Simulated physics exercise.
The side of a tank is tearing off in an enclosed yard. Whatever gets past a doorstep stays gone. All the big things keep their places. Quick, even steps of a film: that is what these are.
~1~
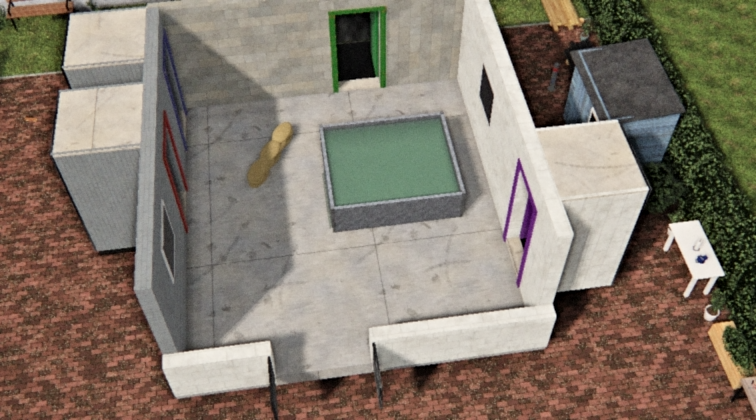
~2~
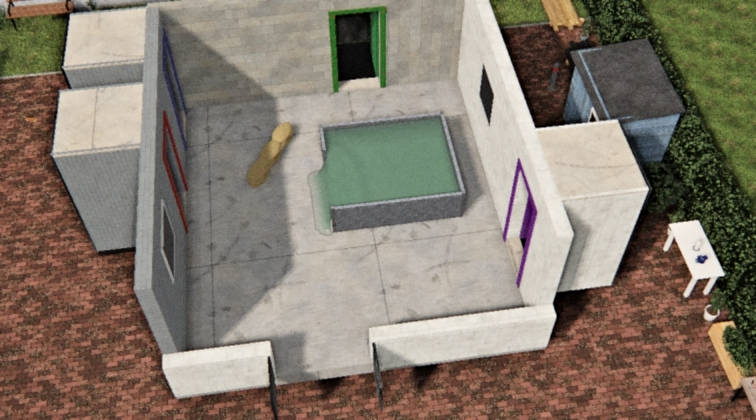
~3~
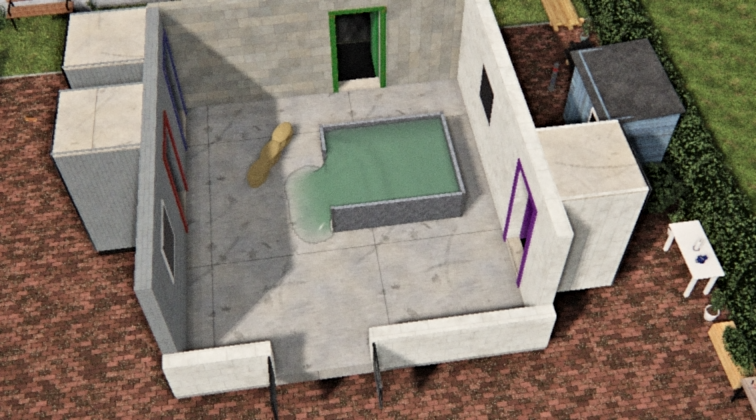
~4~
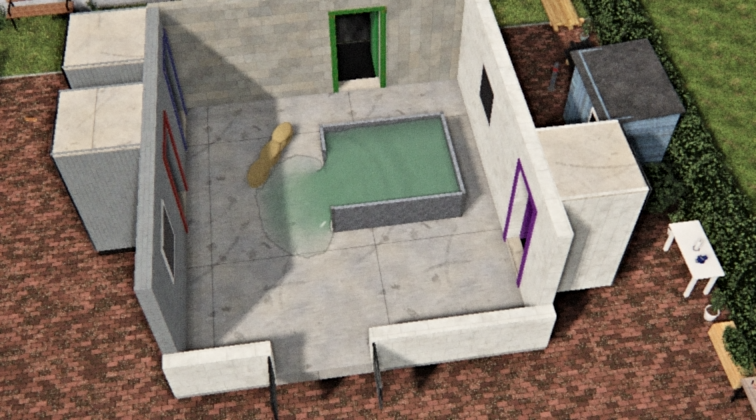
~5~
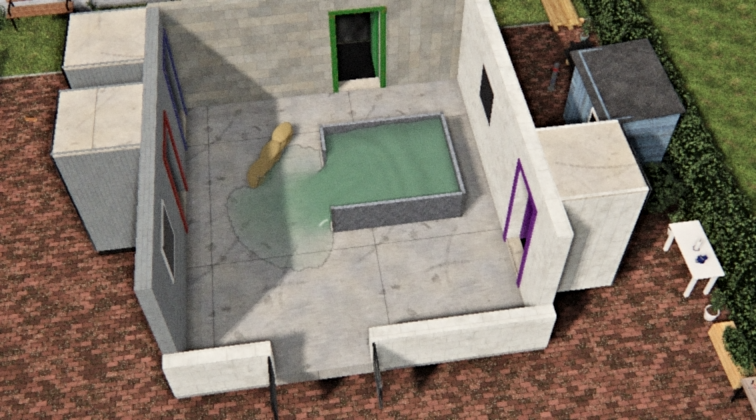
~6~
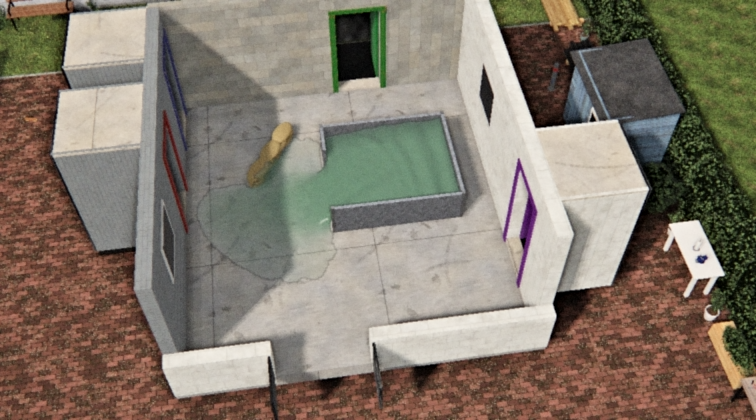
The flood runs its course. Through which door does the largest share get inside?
The red one.
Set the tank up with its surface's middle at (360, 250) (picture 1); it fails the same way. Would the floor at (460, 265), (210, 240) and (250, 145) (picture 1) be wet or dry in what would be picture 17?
As listed: Not flooded, awash, free of water.
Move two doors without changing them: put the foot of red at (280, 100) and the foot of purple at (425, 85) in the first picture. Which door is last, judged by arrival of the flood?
The door marked purple.
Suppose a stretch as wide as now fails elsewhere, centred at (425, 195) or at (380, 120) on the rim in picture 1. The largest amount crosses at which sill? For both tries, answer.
Case 1 - the purple door. Case 2 - the green one.
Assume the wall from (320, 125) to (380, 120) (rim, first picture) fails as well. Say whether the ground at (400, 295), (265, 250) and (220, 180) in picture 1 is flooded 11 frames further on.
Untouched, untouched, untouched.
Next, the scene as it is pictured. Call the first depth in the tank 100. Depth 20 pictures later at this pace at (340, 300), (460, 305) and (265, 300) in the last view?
I'd say around 2 per cent, then 0 per cent, then 4 per cent.
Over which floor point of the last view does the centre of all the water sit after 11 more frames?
The centre of mass sits at about (325, 207).
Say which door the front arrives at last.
That would be the purple door.
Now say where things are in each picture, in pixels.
In the first picture, the tank at (390, 161) is whole and still.
In the second picture, water pours out at (331, 193) and has run to (316, 173).
In the third picture, water pours out at (331, 194) and has run to (294, 176).
In the fourth picture, the front is at (272, 172), out from the gap at (331, 195).
In the fifth picture, the front is at (231, 202), out from the gap at (331, 195).
In the sixth picture, the front is at (203, 206), out from the gap at (331, 195).
A moment on, water covers 25 % of the floor; green door not reached, blue door not reached, red door some in, purple door not reached.
Next, water covers 35 % of the floor; green door not reached, blue door wet at the sill, nothing in, red door a lot in, purple door not reached.
Then, water covers 50 % of the floor; green door wet at the sill, nothing in, blue door wet at the sill, nothing in, red door a lot in, purple door not reached.
Later, water covers 90 % of the floor; green door wet at the sill, nothing in, blue door wet at the sill, nothing in, red door a lot in, purple door wet at the sill, nothing in.
In the end, water covers 95 % of the floor; green door wet at the sill, nothing in, blue door wet at the sill, nothing in, red door a lot in, purple door wet at the sill, nothing in; the red door has let in the most.
